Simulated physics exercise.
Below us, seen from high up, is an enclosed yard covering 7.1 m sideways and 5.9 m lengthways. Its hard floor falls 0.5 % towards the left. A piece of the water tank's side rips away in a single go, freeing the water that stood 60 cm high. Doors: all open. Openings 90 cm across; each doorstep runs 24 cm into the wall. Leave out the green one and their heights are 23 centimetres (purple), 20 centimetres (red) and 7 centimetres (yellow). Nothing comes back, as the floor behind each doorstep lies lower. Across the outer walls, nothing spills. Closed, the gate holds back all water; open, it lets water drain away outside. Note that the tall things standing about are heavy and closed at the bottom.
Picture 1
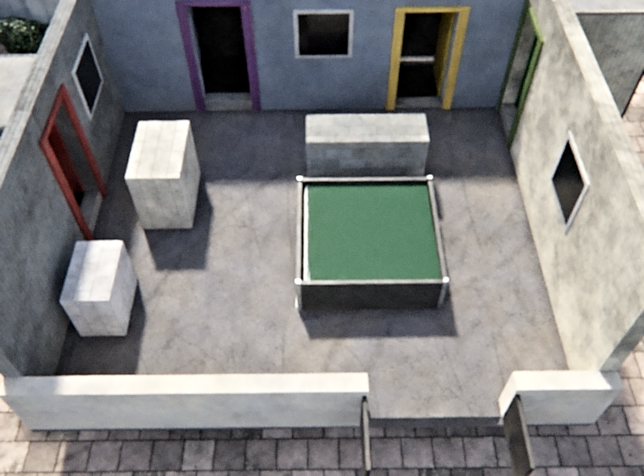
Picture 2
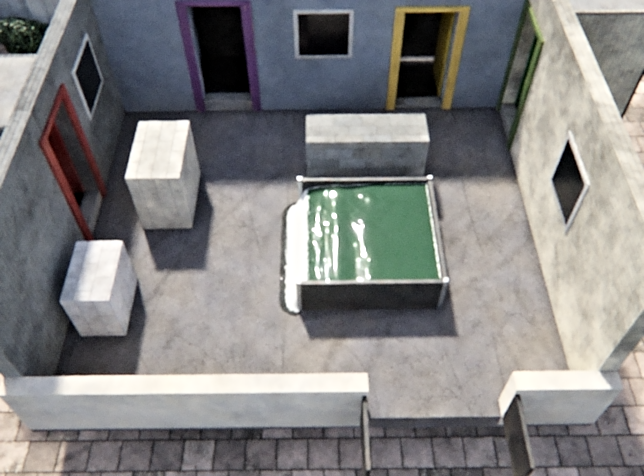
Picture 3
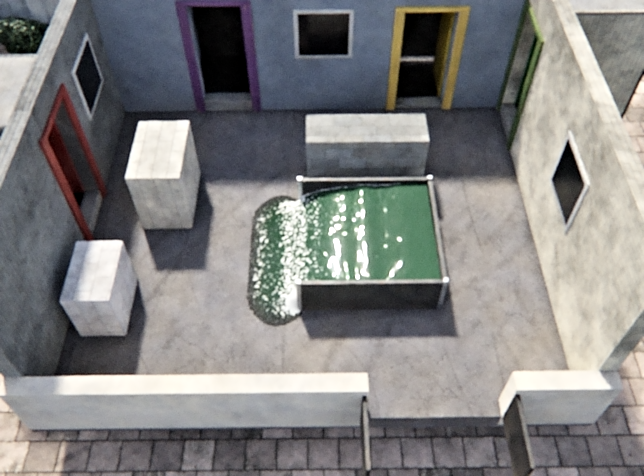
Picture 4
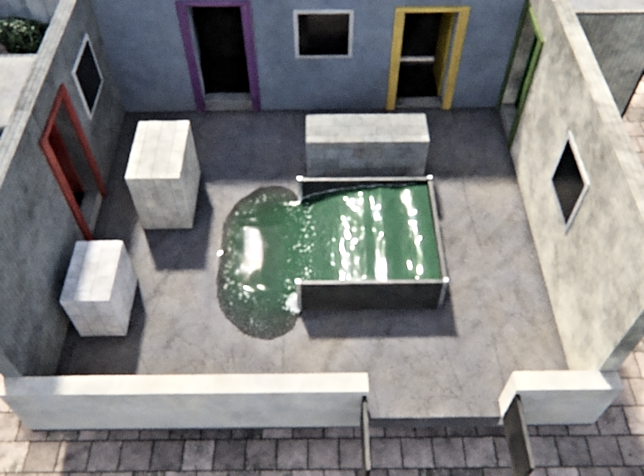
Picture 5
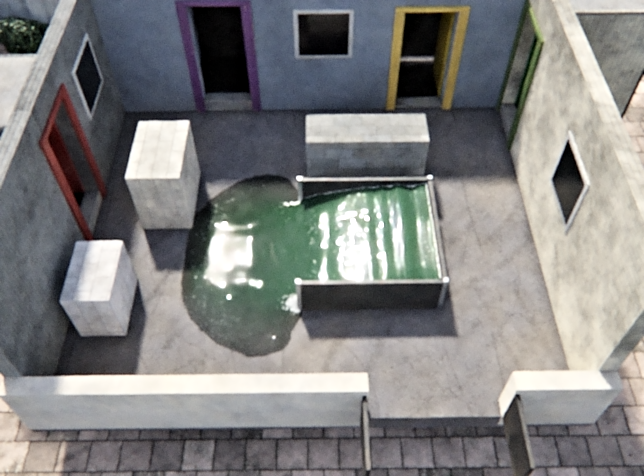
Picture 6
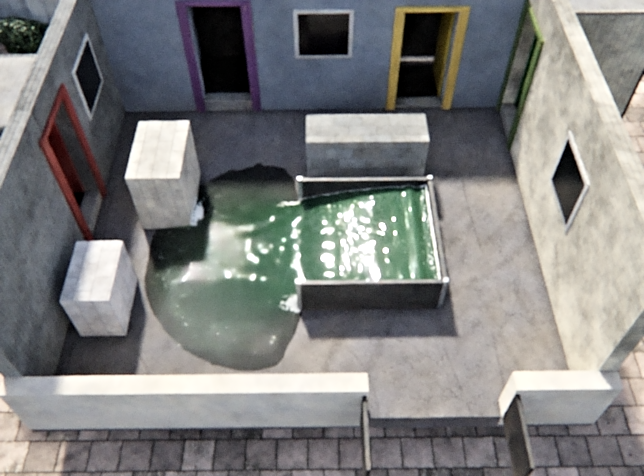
A square tank of green water stands right of centre in a roofless, grey-walled yard, seen from high up by a camera that stays still. Two pale blocks stand at the left and another behind the tank, with red, purple, yellow and green doorways around the walls. The tank's left side opens and glinting water pours out leftward, spreading in a widening rounded pool that reaches the blocks.
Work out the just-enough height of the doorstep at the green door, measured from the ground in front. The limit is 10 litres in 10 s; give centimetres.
It works out at roughly 9 cm.
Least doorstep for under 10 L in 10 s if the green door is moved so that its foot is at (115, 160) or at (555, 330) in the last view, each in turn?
In turn: About 12.0 cm, about 7.5 cm.
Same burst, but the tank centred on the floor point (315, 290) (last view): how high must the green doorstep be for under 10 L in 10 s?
9.0 cm or thereabouts.
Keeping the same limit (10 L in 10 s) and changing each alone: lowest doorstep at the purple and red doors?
You'd want some 14.0 cm at purple and some 23 cm at red.
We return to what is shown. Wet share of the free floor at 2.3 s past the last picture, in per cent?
Approximately 50 % of it.
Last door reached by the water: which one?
Last in order comes the green door.
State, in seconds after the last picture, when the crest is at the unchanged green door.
Peak time: Around 7.0 s.
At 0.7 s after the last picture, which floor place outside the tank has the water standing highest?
Around (89, 253).
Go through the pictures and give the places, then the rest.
In the first picture, still water, 60 cm deep, in the water tank at (368, 230); the green door at (517, 84) is dry.
In the second picture, the front is at (284, 299), 0.3 m from the gap at (302, 248); 0.4 m2 of floor is wet, 60 cm left at the back.
In the third picture, the front is at (253, 293), 0.7 m from the gap at (302, 249); 1.6 m2 of floor is wet, 60 cm left at the back.
In the fourth picture, the front is at (224, 300), 1.2 m from the gap at (302, 249); 2.8 m2 of floor is wet, 60 cm left at the back.
In the fifth picture, the gap is at (302, 250), the front 1.8 m out at (188, 274); the back of the water tank holds 56 cm.
In the sixth picture, the front is at (152, 281), 2.3 m from the gap at (302, 250); 6.3 m2 of floor is wet, 50 cm left at the back; the green door at (517, 84), 4.7 m from the gap, is still 4.2 m from the nearest water.
Then, 0.7 s after the last picture water covers 30 % of the floor, deepest (36 cm) near (89, 253); it has not reached the green door.
Then, 2.3 s after the last picture water covers 50 % of the floor, deepest (34 cm) near (58, 368); it has not reached the green door.
Then, 9.3 s after the last picture water covers 95 % of the floor, deepest (11 cm) near (437, 223); 11 cm at the green door, 0 litres in over its 20 cm doorstep.
At the green door as built, the water peaked near 13 cm, 6.9 s after the last picture.
Run again over the same 10 s with other heights there, 16 litres in over 8 cm, 4 litres over 10.5 cm. The limit of 10 litres is kept from about 9 cm up.
